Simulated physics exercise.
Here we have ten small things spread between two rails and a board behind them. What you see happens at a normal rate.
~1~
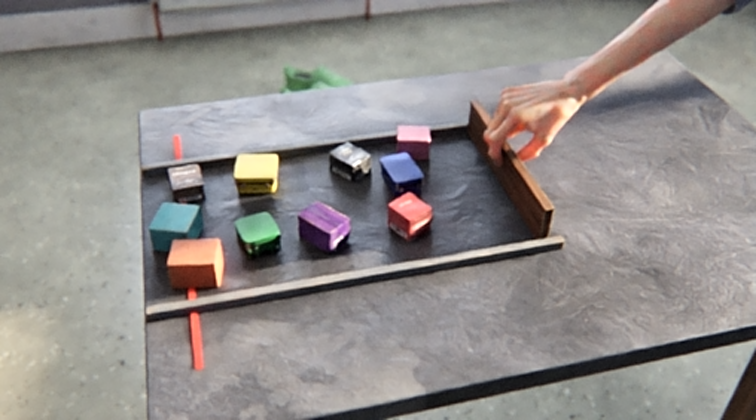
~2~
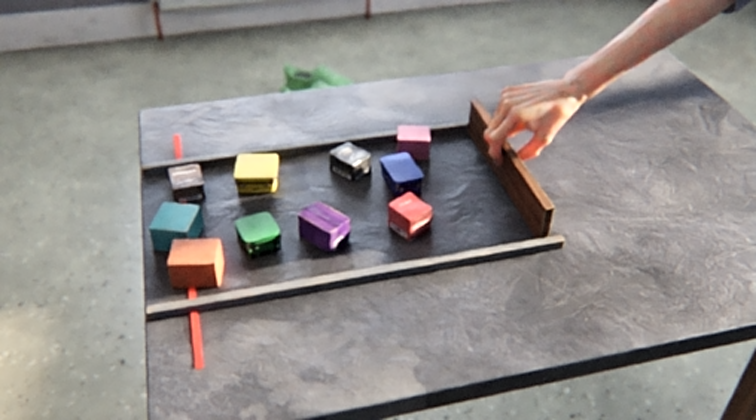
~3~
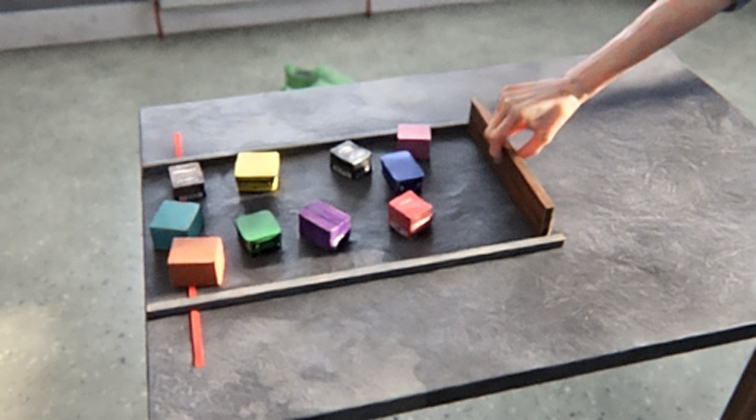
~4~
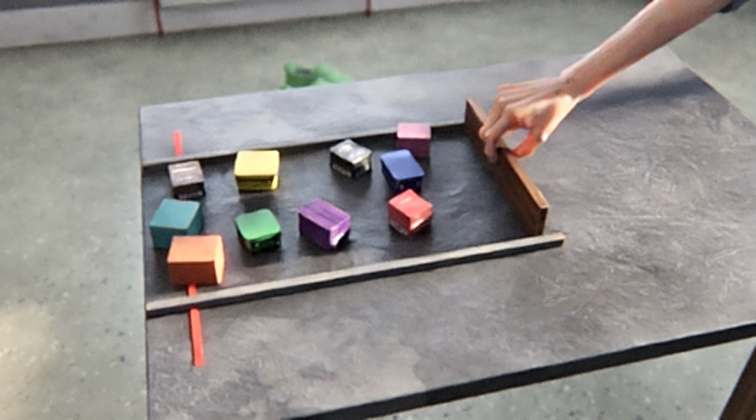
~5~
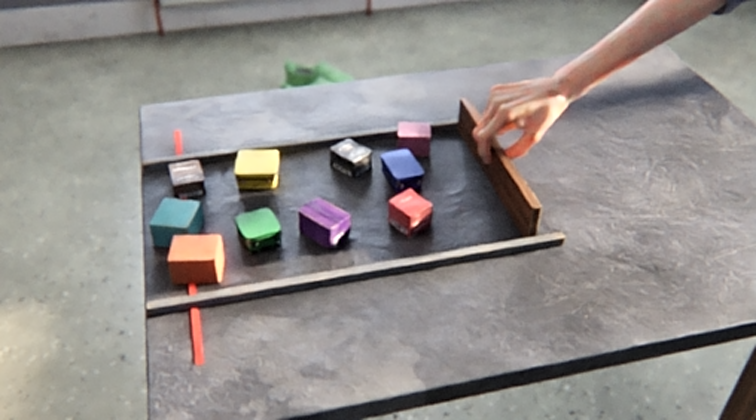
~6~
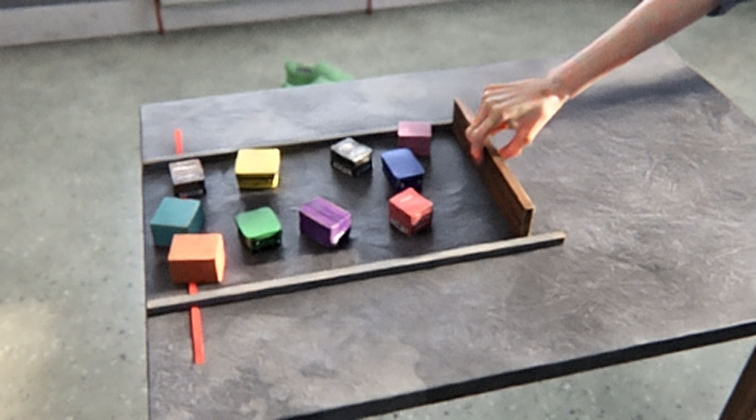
A hand holding a wooden board upright, then sliding it slightly left between two rails toward scattered colourful blocks that stay still.
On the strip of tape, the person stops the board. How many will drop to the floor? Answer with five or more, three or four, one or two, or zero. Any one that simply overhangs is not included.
The count that falls is five or more.
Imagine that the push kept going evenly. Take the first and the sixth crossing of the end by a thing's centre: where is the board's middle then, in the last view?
Pixels in order: Roughly (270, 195), roughly (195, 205).
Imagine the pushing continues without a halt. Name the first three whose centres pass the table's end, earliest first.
Order, earliest first: Brown box, turquoise block, yellow case.
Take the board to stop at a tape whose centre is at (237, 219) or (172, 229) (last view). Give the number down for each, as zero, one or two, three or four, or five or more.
Count by try - 1 or 2; five or more.
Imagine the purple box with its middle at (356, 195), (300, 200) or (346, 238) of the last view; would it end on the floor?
Try one it is not knocked off; try two it is not knocked off; try three it is not knocked off.
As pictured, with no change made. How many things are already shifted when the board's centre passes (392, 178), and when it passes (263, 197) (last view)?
Up to then 4, and up to the other point 10.
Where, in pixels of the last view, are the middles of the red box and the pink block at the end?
You'll find the red box at roughly (172, 244) and the pink block at roughly (164, 175).
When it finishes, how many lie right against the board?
That makes 3.
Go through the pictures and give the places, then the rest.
The first picture shows turquoise block (177, 228); brown box (187, 184); orange block (196, 264); board (506, 166); tape (186, 232).
The second picture shows brown box (187, 183); black box (351, 162).
The third picture shows orange block (197, 262); purple box (325, 226).
The fourth picture shows turquoise block (177, 225); blue case (402, 173).
The fifth picture shows brown box (187, 179); green case (259, 231).
The sixth picture shows turquoise block (178, 223); brown box (188, 179); orange block (197, 258); board (488, 164); tape (187, 226).
Early on, none off yet; turquoise block at rest near (178, 223); brown box at rest near (188, 179); orange block at rest near (197, 258).
A while later, none off yet; turquoise block at rest near (177, 223); brown box travelled about its own width near (163, 182); orange block at rest near (197, 258).
Finally, the number that fall off is five or more; lost, black box, purple box, yellow case, green case, orange block, brown box and turquoise block.
